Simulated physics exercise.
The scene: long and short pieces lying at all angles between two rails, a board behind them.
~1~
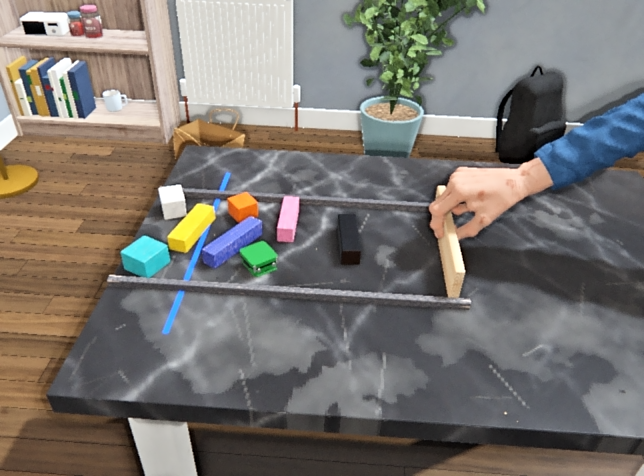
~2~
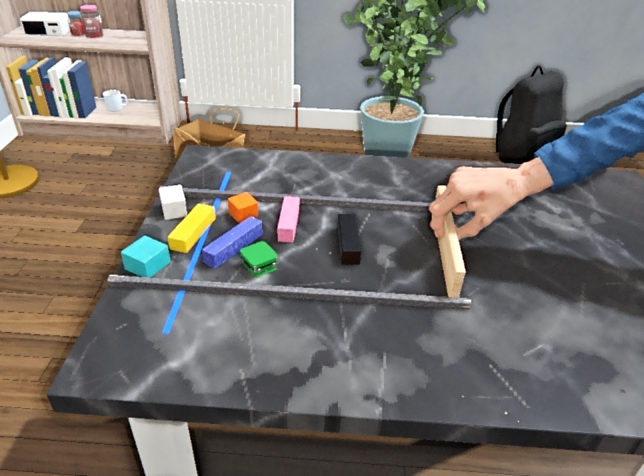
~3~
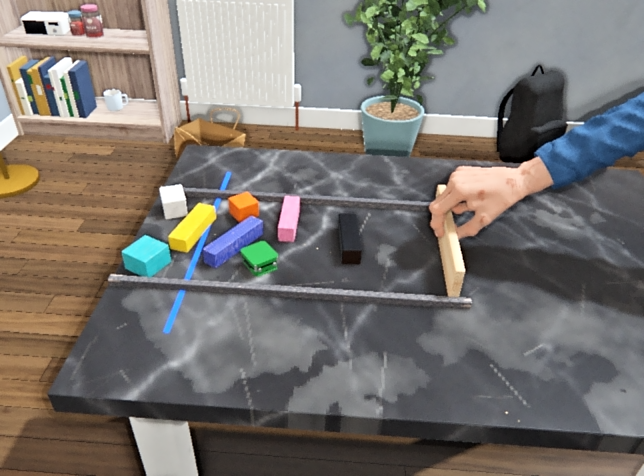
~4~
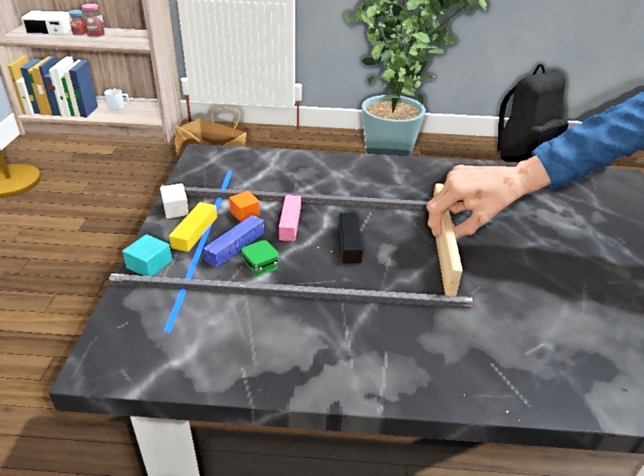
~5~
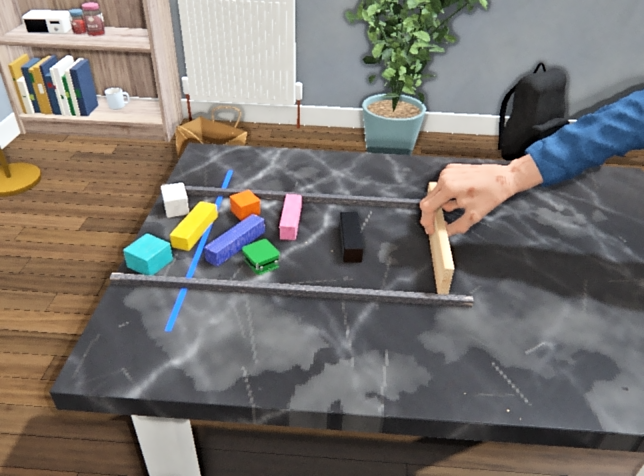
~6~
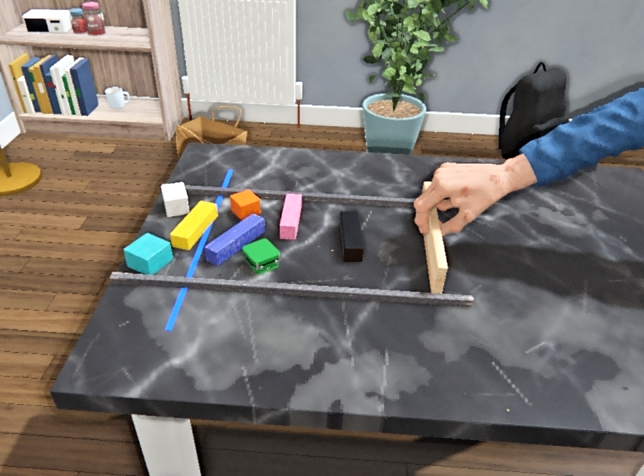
A hand holds a wooden board upright, then slides it slightly left toward the coloured blocks.
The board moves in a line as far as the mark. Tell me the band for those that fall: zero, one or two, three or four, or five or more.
Here the number that fall off is one or two.
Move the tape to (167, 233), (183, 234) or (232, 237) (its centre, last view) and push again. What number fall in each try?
Down on the floor: 5, 3 and 0.
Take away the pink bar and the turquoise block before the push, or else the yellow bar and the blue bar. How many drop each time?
0 in the first case, 0 in the second.
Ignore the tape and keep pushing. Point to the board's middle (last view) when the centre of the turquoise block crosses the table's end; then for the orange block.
About (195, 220), and (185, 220) for the other.
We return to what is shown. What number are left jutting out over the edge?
It comes to 2.
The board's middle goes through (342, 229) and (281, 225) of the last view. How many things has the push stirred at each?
By then 1, and 5.
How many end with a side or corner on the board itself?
The number is 2.
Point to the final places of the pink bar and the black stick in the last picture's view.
About (188, 209), and the other about (197, 226).
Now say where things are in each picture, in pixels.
The first picture shows white block (173, 202); turquoise block (146, 257); yellow bar (192, 227); board (447, 239); tape (203, 238).
The second picture shows turquoise block (146, 257); pink bar (289, 219).
The third picture shows yellow bar (193, 227); board (447, 238).
The fourth picture shows white block (175, 201); black stick (350, 237).
The fifth picture shows turquoise block (149, 255); orange block (245, 206).
The sixth picture shows white block (175, 200); turquoise block (149, 254); yellow bar (195, 225); board (432, 235); tape (205, 235).
Soon after, none off yet; white block at rest near (175, 200); turquoise block at rest near (149, 254); yellow bar at rest near (195, 225).
At rest, the number that fall off is one or two; fallen, white block.
